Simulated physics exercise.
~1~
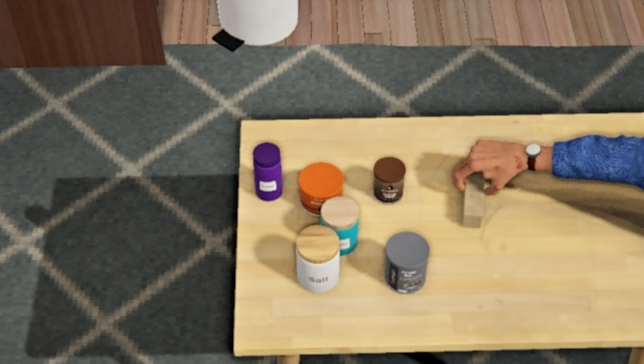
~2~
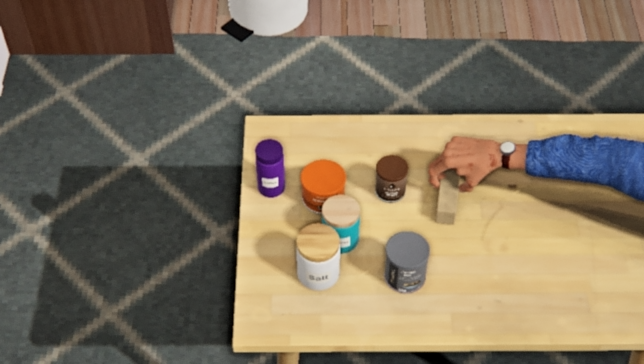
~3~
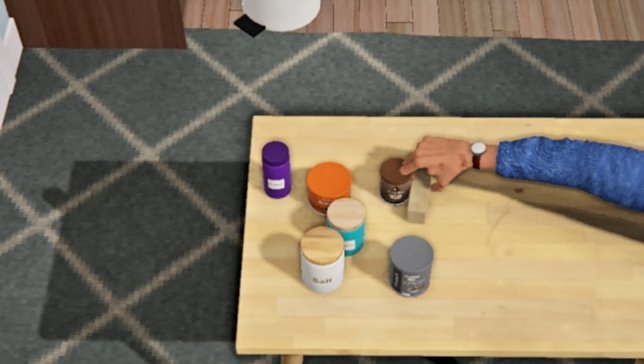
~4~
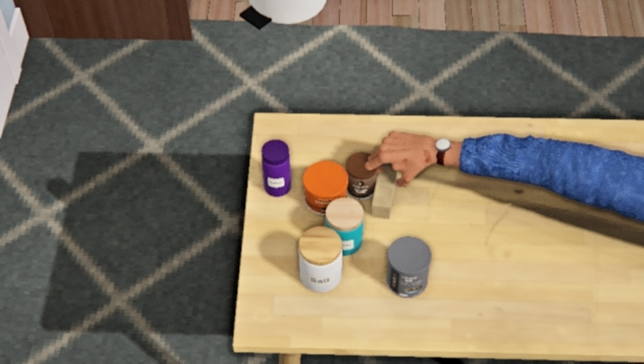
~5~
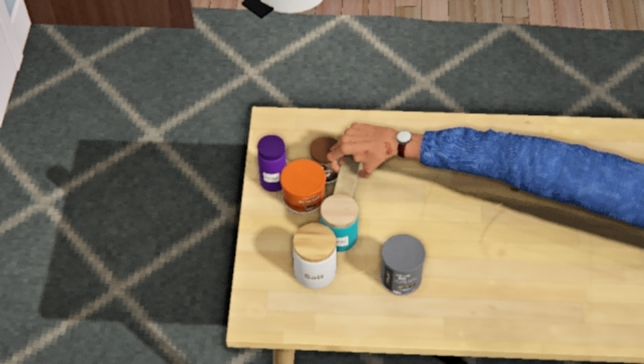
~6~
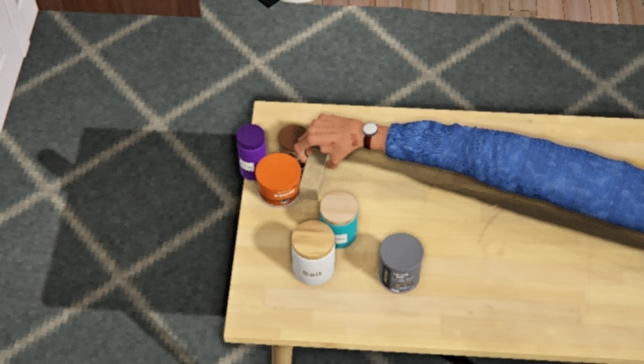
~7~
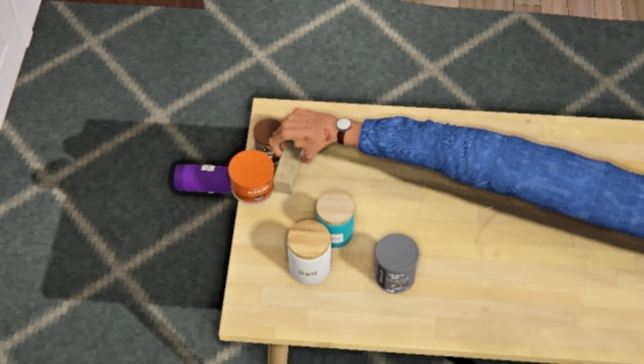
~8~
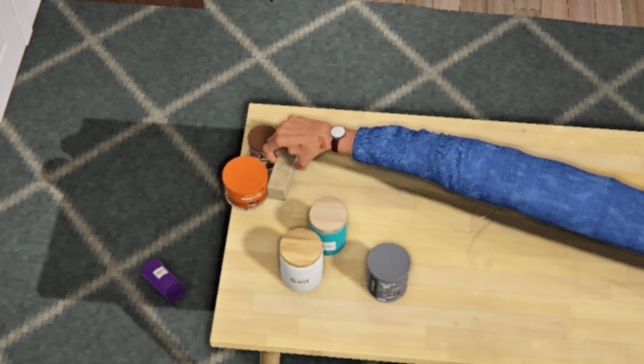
A hand in a blue sleeve pushes a small wooden block leftward across a pale table, seen from above over a grey rug with a lattice pattern. Near the table's left end stand a purple jar, an orange tub, a brown tin, a turquoise jar, a white jar and a grey tin. The block reaches the brown tin and slides it left, and soon the orange tub moves too. The purple jar shifts to the edge, tips over and drops onto the rug. The orange tub and brown tin finish upright near the edge, while the other three stay put.
